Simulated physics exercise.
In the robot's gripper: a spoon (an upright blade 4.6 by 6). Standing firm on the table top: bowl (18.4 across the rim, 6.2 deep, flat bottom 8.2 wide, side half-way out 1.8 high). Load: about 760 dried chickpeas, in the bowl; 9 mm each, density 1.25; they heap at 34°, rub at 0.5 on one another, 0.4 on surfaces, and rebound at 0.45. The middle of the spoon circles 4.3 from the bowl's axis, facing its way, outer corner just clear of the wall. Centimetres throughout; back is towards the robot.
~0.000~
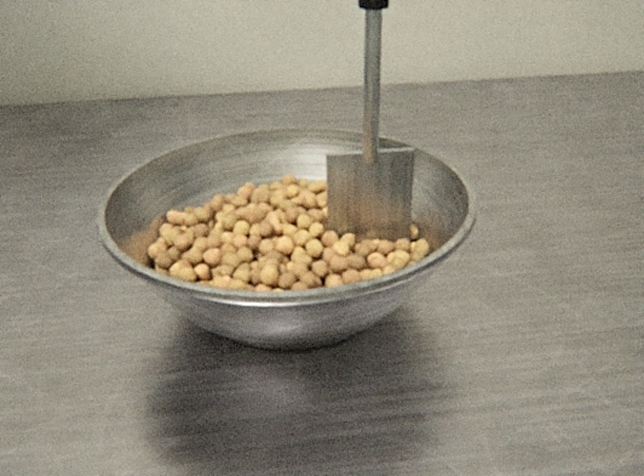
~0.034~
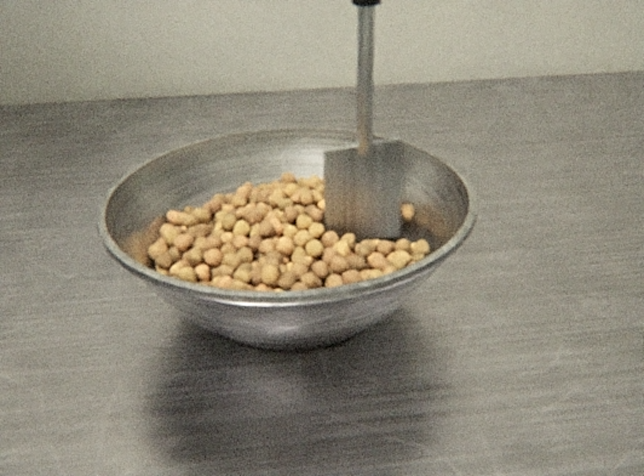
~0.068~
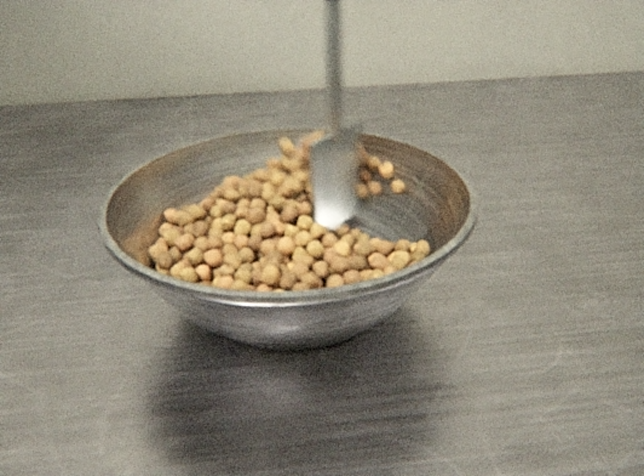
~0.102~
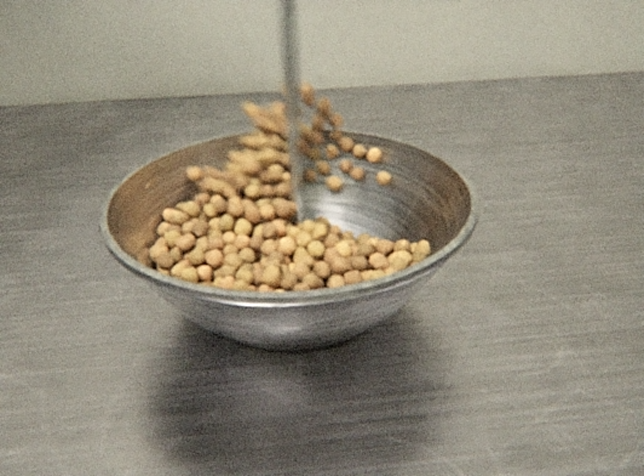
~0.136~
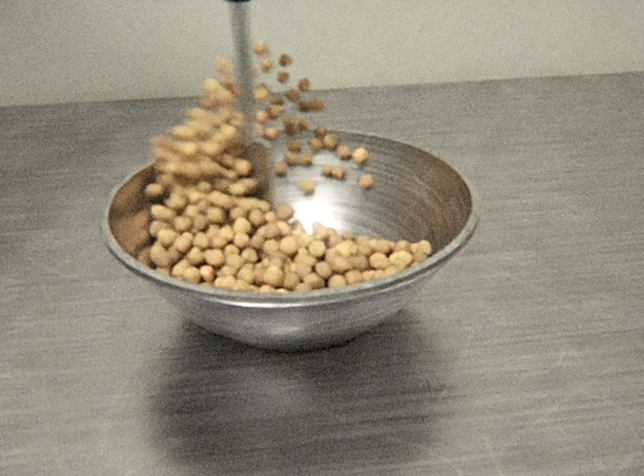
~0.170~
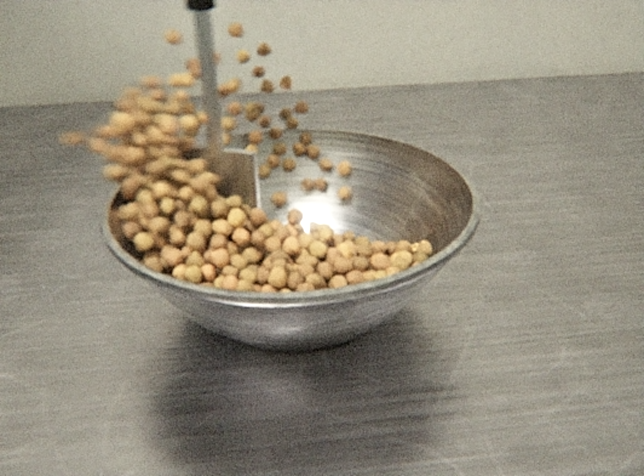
A flat metal blade sweeps leftward through a bowl of chickpeas, flinging many upward and left.
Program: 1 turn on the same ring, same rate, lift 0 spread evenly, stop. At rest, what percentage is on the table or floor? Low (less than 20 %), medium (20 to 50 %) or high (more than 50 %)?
Answer: Medium; 20 to 50 % of the dried chickpeas finish on the table or floor.
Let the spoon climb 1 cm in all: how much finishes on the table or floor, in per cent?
Some 35 per cent.
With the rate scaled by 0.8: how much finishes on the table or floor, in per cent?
Some 30 per cent.
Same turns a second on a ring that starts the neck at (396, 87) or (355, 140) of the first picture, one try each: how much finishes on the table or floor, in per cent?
Some 10 and 35 per cent.
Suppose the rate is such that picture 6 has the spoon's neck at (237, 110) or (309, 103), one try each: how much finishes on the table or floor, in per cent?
About 30 and 10 per cent.
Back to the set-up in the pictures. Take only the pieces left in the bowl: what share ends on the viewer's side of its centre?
Some 35 per cent.
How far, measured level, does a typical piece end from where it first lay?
Roughly 9 cm.
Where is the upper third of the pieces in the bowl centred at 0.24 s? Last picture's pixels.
Around (236, 260).
After 0.24 s, 227° round, highest piece 12 above the table; 635 in the bowl, 6 on the table or floor, 116 in flight or on the tool.
After 0.32 s, 302° round, highest piece 11 above the table; 553 in the bowl, 65 on the table or floor, 139 in flight or on the tool.
After 0.56 s, 0° round, highest piece 7 above the table; 470 in the bowl, 287 on the table or floor.
After 1.26 s, 0° round, highest piece 6 above the table; 470 in the bowl, 287 on the table or floor.
At rest, 470 in the bowl, 287 on the table or floor. That is 38 % on the table or floor.
